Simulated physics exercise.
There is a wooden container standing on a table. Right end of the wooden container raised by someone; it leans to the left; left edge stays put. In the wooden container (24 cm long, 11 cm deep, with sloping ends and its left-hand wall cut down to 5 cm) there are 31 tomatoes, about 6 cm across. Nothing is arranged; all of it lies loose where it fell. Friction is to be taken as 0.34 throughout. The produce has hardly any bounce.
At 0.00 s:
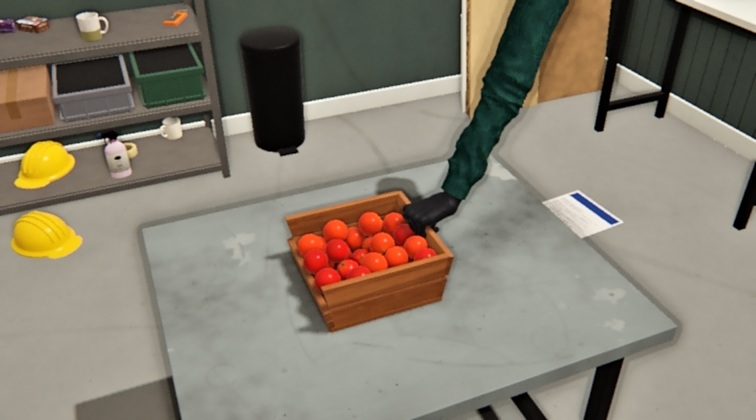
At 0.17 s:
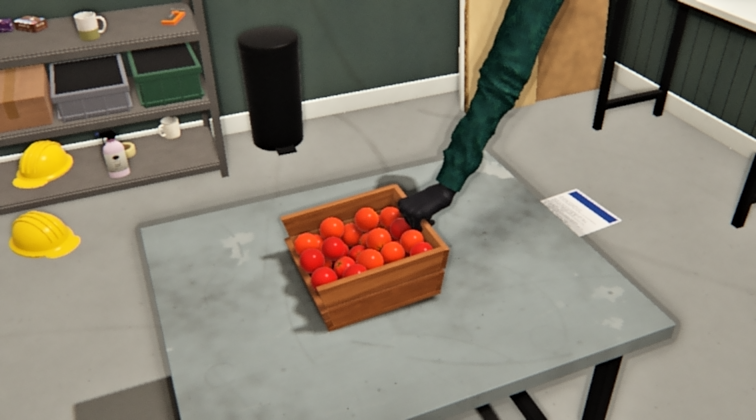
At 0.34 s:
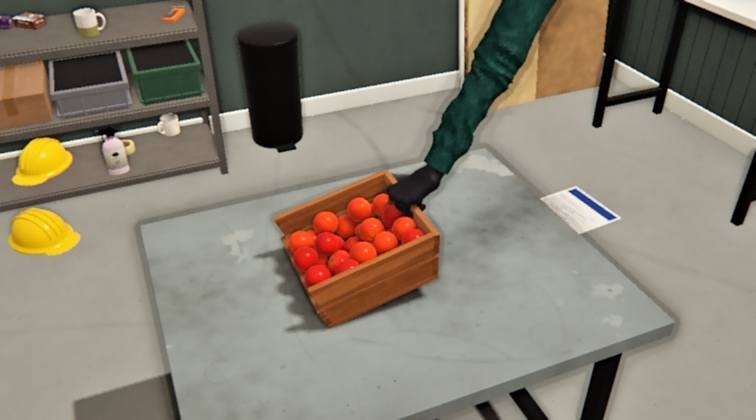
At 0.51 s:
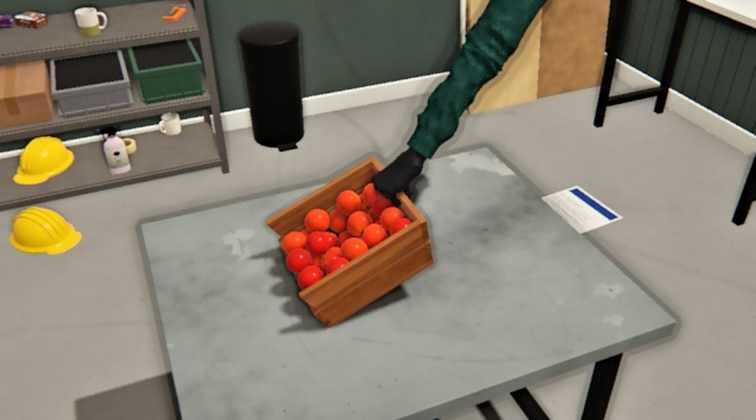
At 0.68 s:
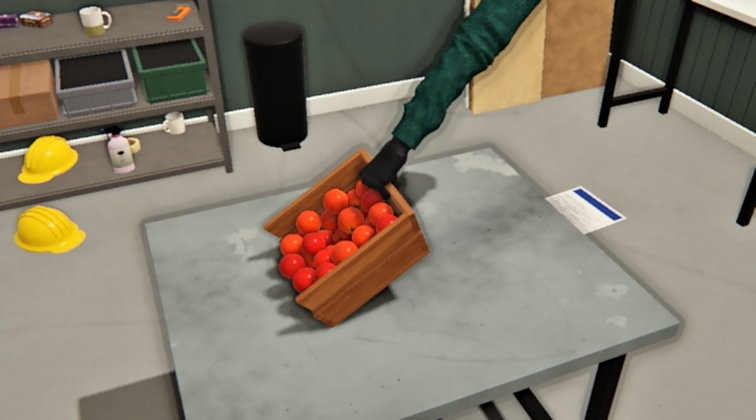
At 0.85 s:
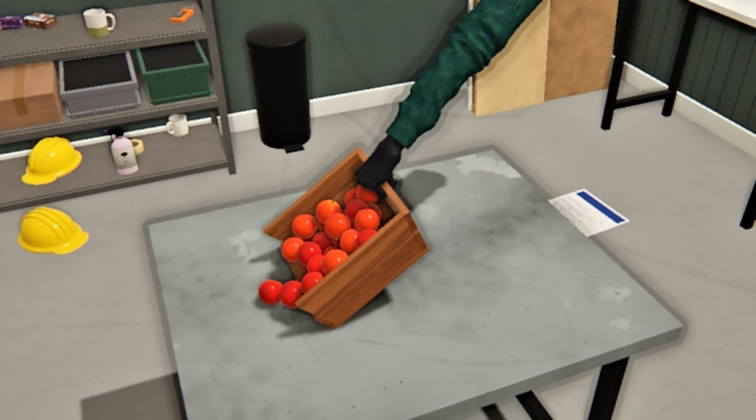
A gloved hand tilts a wooden crate of tomatoes leftward until one tomato rolls out.
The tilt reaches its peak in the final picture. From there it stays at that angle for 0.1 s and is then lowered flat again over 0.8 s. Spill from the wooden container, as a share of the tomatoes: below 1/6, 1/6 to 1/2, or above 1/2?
It is going to drop one sixth up to half of its pieces.
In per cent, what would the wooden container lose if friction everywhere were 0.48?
Wooden container 30 per cent.
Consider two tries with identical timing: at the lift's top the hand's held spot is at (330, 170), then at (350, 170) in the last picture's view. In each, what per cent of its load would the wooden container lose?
The wooden container would lose 50 per cent in the first try and 50 per cent in the second.
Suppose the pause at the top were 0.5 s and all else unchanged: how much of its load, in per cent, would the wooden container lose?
The wooden container would shed 30 percent of its load.
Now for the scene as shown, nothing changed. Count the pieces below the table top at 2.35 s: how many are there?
Number of pieces - roughly 1.
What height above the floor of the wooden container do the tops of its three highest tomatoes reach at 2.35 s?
It stands close to 9 cm high.
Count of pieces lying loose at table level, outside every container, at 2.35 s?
I'd put it at close to 8.
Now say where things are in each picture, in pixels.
In the first picture (places track the rim corner closest to us here), wooden container (322, 289); tipped 0°; all still inside.
The second picture shows wooden container (317, 289); tipped 4°.
The third picture shows wooden container (308, 290); tipped 12°.
The fourth picture shows wooden container (300, 295); tipped 23°.
The fifth picture shows wooden container (296, 301); tipped 31°.
The sixth picture shows wooden container (295, 305); tipped 35°; 1 out, the lowest tomato at (271, 292).
After 1.09 s, tilt 32°; the wooden container is down by 5 of 31.
After 1.39 s, tilt 15°; the wooden container is down by 9 of 31.
After 1.81 s, tilt 0°; the wooden container is down by 10 of 31.
Outcome (at 2.35 s), the wooden container is down by 10 of 31. Asked share, 10 of 31, 32 per cent.
